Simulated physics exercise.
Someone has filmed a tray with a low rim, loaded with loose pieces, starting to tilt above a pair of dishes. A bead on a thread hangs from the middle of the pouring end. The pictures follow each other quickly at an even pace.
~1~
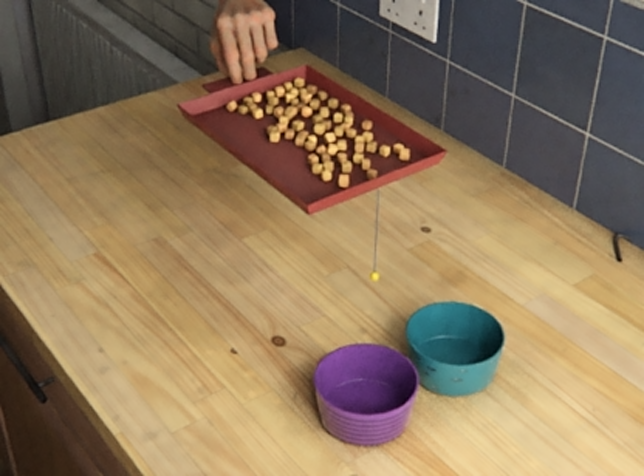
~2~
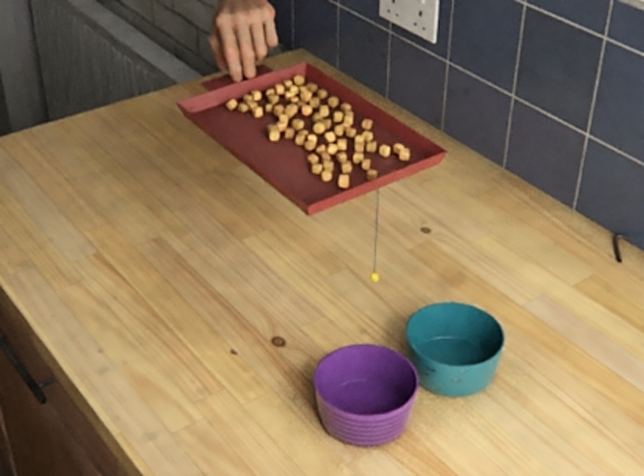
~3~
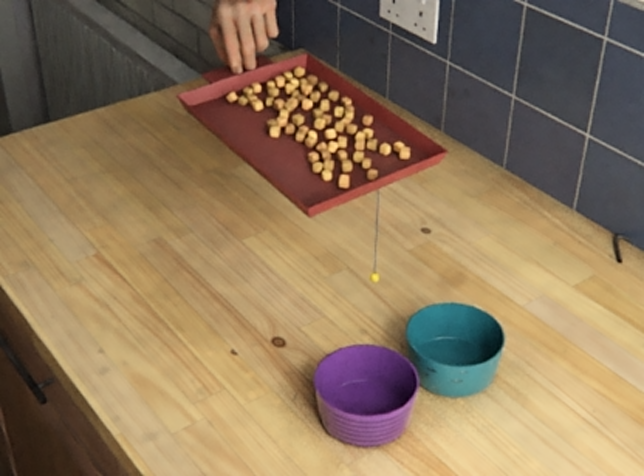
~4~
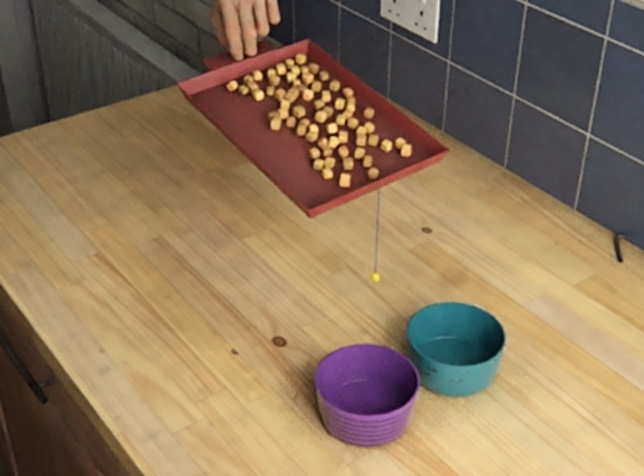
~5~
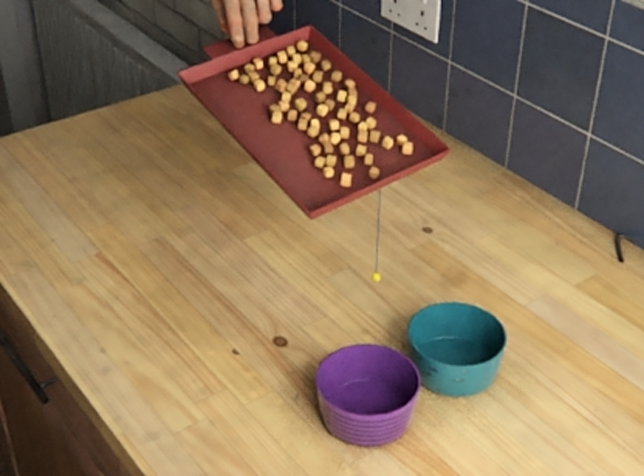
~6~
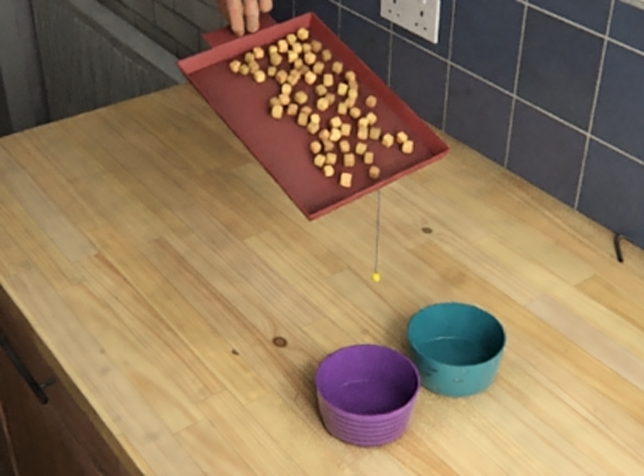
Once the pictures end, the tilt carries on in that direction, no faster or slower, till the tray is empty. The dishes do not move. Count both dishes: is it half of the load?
Caught overall: Under half.
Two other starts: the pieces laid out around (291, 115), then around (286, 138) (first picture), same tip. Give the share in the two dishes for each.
Roughly 20 per cent, and 0 per cent.
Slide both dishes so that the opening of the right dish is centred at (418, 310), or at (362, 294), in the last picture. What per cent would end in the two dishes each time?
In turn 70 and 60 in a hundred.
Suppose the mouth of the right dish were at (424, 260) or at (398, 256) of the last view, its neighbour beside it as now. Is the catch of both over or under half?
At the first place less than half, at the second not half.
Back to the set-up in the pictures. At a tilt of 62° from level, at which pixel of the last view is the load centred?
Near (347, 188).
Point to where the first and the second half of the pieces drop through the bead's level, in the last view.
Around (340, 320) and then (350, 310).
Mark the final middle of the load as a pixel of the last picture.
Roughly at (357, 358).
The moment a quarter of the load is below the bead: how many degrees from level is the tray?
Around 75° of tilt.
Shortly afterwards, tray tipped steeply; all but a few on the tray; a little in the air.
Next, tray tipped past a quarter turn; near half on the tray; only a few in the left dish; only a few in the right dish; near a third outside both; near a quarter in the air.
Some moments later, tray tipped past a quarter turn; only a few in the left dish; a little in the right dish; all but a few outside both.
In the end, tray tipped past a quarter turn; only a few in the left dish; a little in the right dish; all but a few outside both.
